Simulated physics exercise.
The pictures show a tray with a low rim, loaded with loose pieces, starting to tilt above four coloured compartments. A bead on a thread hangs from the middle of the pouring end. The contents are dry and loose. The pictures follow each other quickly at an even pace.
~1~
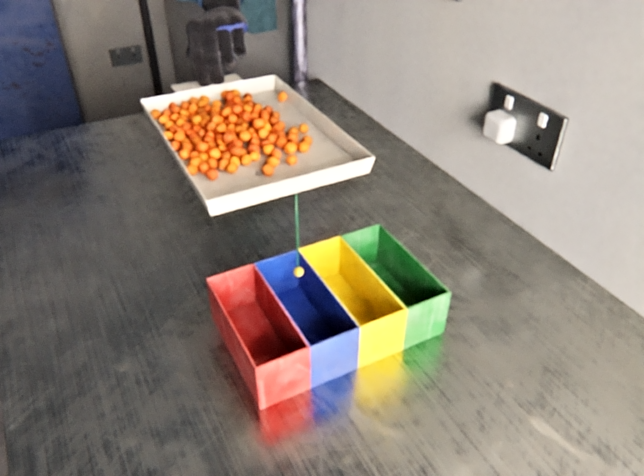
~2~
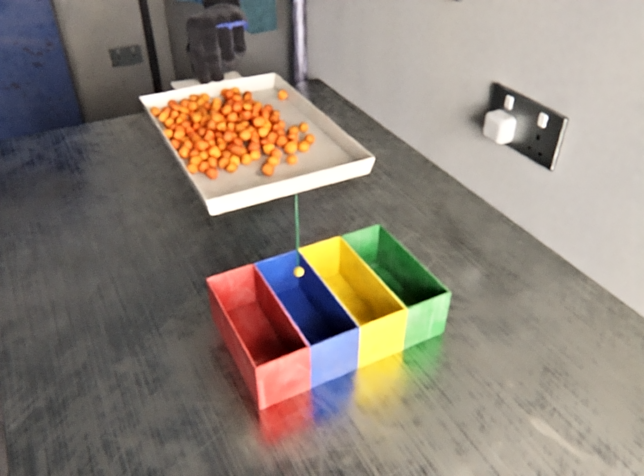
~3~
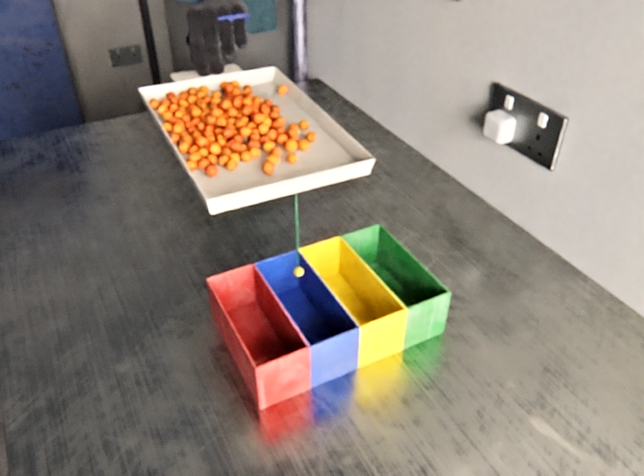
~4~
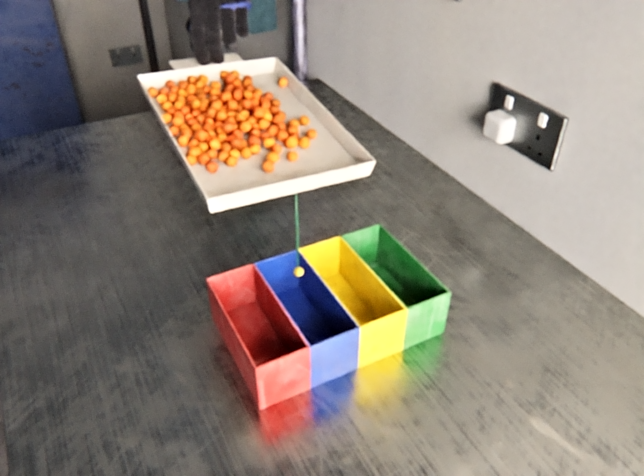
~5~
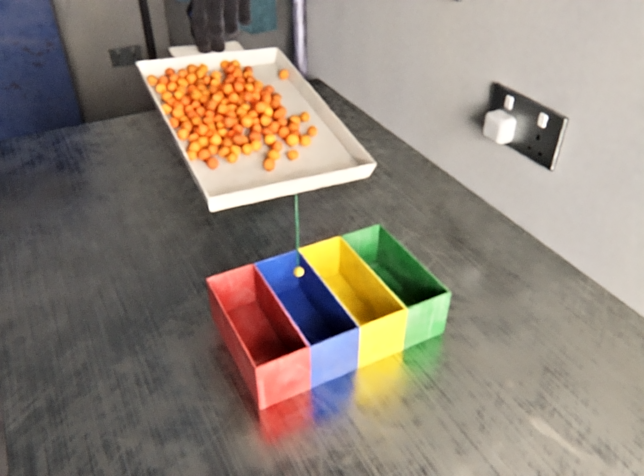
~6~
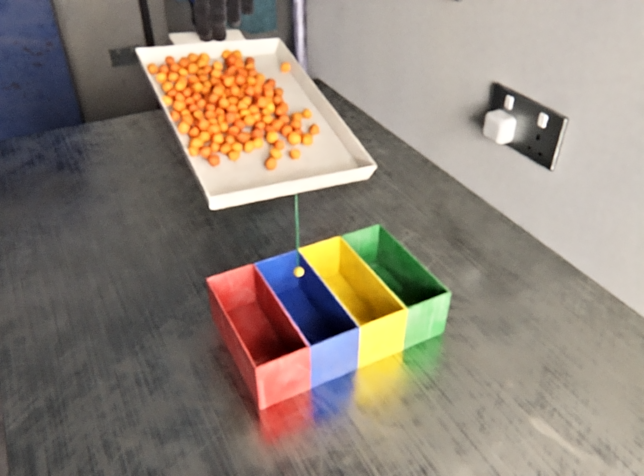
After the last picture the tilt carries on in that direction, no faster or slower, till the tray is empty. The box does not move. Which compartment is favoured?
The yellow cell gets the most.
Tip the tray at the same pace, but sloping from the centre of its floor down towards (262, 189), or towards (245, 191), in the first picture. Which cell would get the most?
The first try: Red. The second: The red cell.
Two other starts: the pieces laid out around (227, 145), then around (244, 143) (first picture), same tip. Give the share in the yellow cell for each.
Near 40 % and 40 %.
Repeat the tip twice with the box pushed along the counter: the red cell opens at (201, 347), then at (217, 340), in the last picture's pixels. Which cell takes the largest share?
At the first place green, at the second green.
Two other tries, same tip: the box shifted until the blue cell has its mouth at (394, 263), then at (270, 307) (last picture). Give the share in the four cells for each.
About 70 and 80 per cent.
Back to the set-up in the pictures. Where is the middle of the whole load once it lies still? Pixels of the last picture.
Roughly at (367, 326).
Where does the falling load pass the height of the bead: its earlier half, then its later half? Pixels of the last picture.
First near (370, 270), later near (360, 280).
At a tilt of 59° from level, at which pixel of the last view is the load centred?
Around (309, 134).
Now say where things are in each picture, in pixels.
In the first picture, corners of the pouring end near (209, 198) and (370, 156), level; middle of the load near (232, 128), coated peanuts; bead on its thread near (298, 272); red cell near (284, 374); blue cell near (335, 354); yellow cell near (382, 335); green cell near (426, 317).
In the second picture, corners of the pouring end near (209, 198) and (370, 157), level; middle of the load near (232, 127).
In the third picture, corners of the pouring end near (210, 197) and (370, 158), tipped barely, lowest at the right corner; middle of the load near (231, 122).
In the fourth picture, corners of the pouring end near (211, 196) and (371, 160), tipped a little, lowest at the right corner; middle of the load near (231, 115).
In the fifth picture, corners of the pouring end near (211, 195) and (371, 162), tipped a little, lowest at the right corner; middle of the load near (232, 108).
In the sixth picture, corners of the pouring end near (212, 195) and (372, 164), tipped clearly, lowest at the right corner; middle of the load near (233, 101); red cell near (284, 374); blue cell near (335, 354); yellow cell near (382, 335); green cell near (426, 317).
Shortly afterwards, tray tipped steeply; all but a few on the tray; only a few in the yellow cell; only a few in the blue cell; only a few falling or outside the box.
Next, tray tipped right over; near two thirds on the tray; a little in the yellow cell; only a few in the green cell; only a few in the blue cell; near a quarter falling or outside the box.
Some moments later, tray tipped past a quarter turn; near half in the yellow cell; near a quarter in the green cell; near a quarter in the blue cell; only a few in the red cell; a little falling or outside the box.
In the end, tray tipped past a quarter turn; near half in the yellow cell; near a quarter in the green cell; near a quarter in the blue cell; only a few in the red cell; a little outside the box.
